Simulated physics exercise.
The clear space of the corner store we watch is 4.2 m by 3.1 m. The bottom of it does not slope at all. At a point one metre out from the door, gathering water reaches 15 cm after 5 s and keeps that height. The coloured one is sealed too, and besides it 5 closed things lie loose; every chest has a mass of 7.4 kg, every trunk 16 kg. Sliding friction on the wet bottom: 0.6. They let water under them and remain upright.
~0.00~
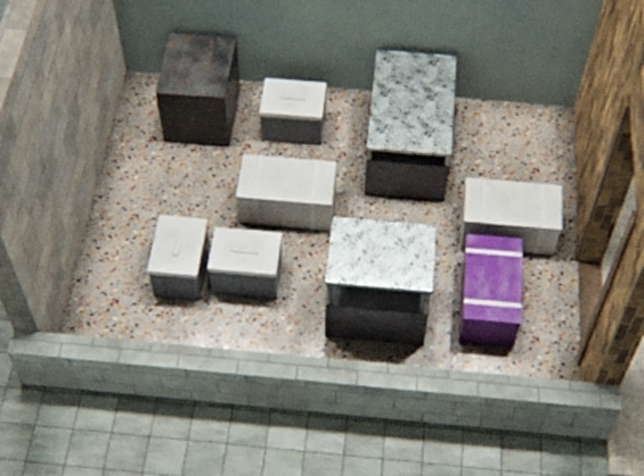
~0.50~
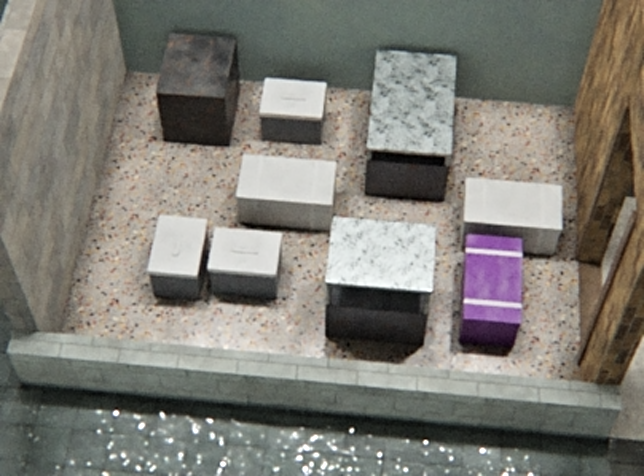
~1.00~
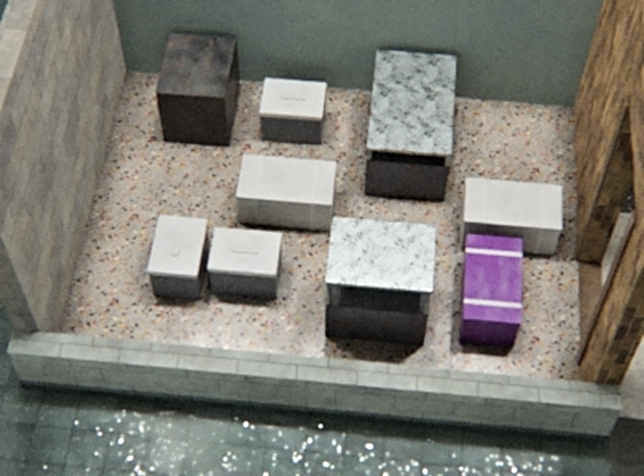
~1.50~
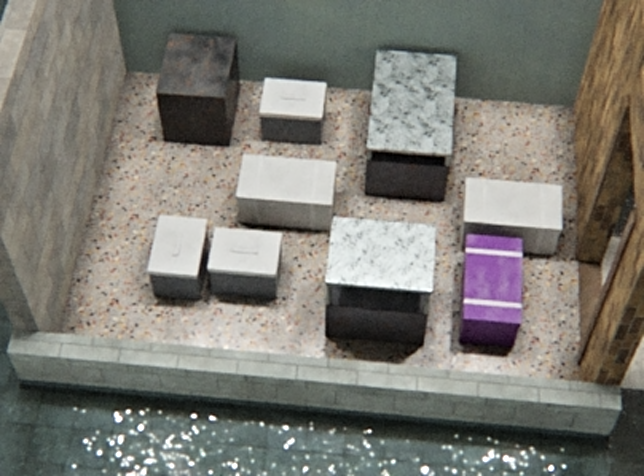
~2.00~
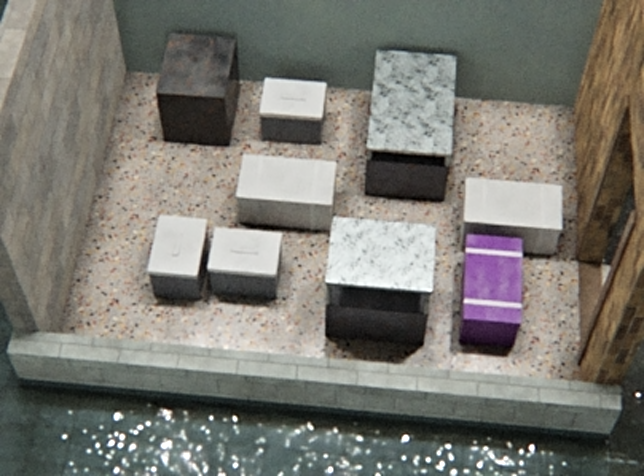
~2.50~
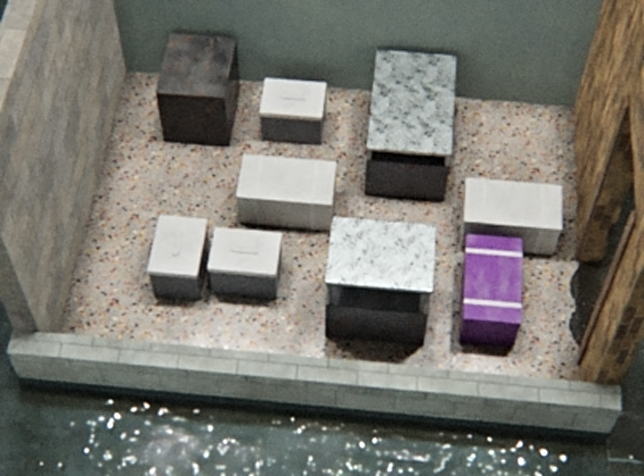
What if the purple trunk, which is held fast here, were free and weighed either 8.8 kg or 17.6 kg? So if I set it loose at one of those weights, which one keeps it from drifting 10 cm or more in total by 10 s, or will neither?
The heavier option is still too light.
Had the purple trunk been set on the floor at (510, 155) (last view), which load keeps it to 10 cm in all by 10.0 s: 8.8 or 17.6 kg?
The answer: Either weight will do.
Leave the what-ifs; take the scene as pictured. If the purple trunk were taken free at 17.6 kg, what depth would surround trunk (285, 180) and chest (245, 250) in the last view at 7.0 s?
First roughly 3 cm, second roughly 3 cm.
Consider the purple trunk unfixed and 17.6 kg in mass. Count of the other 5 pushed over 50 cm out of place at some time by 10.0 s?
I count 0.
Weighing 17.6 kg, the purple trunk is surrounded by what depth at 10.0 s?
Depth: Approx. 7 cm.
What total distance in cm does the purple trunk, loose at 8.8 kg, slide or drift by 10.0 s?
It covers about 80 cm altogether.
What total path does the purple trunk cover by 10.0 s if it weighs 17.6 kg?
30 cm.
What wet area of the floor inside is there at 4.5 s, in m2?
Near 1.5 m2 in all.
After 3.5 s the purple trunk would be 1 cm from its start with 8.8 kg and 0 cm from its start with 17.6 kg; 2 cm of water round it then.
After 4.5 s the purple trunk would be 28 cm from its start with 8.8 kg and 19 cm from its start with 17.6 kg; 4 cm of water round it then.
After 7.0 s the purple trunk would be 32 cm from its start with 8.8 kg and 28 cm from its start with 17.6 kg; 6 cm of water round it then.
After 10.0 s the purple trunk would be 56 cm from its start with 8.8 kg and 28 cm from its start with 17.6 kg; 7 cm of water round it then.
